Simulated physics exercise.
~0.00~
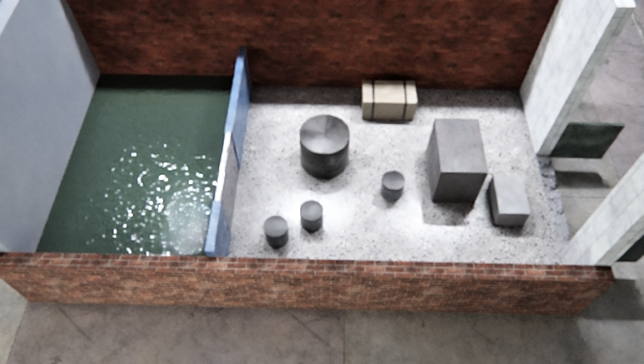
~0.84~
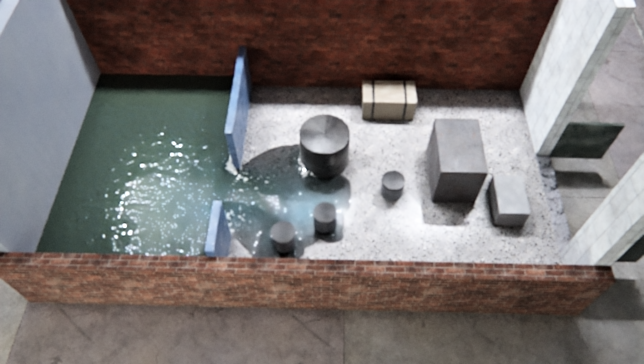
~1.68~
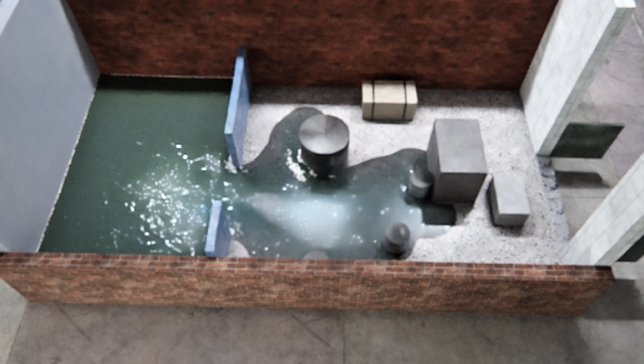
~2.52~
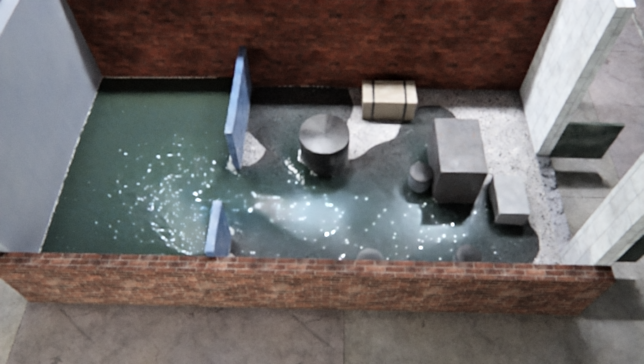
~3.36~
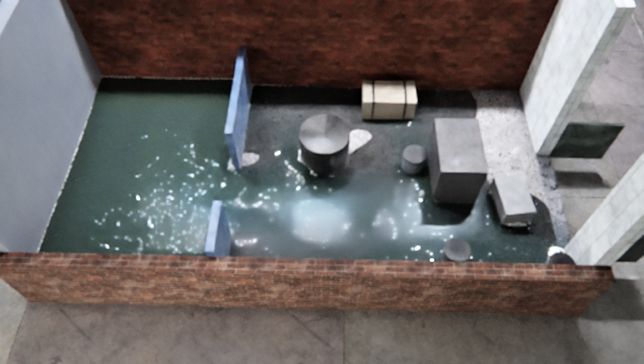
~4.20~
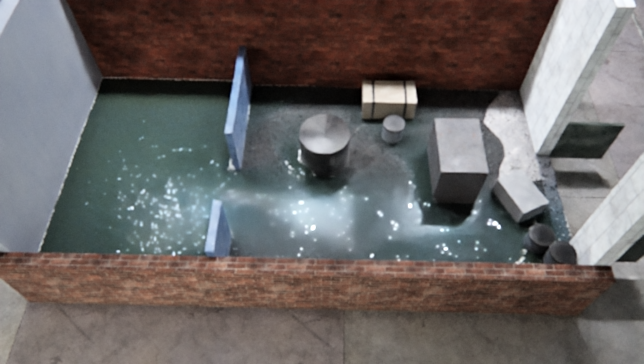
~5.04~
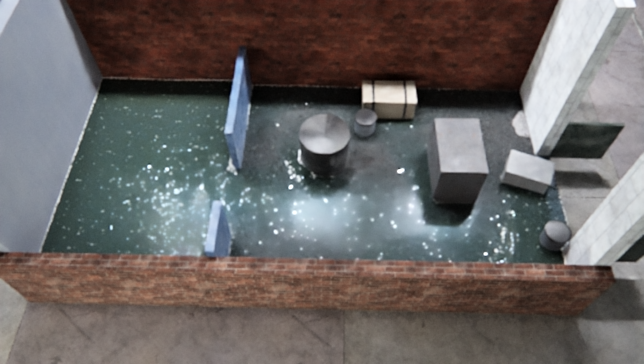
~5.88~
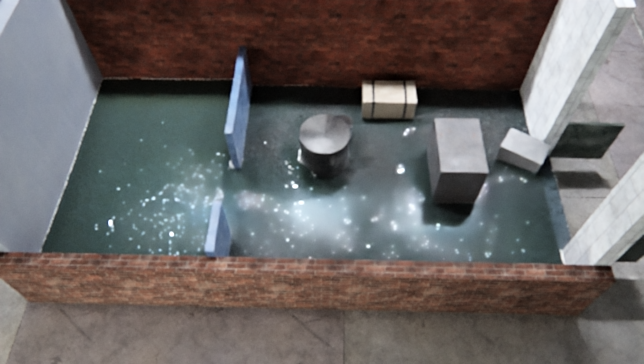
Green water burst through a gap in the blue partition and flooded the dry room on the right, carrying the small grey cylinders away until none were in sight, while a grey box drifted to the right-hand opening and the larger objects stayed put.
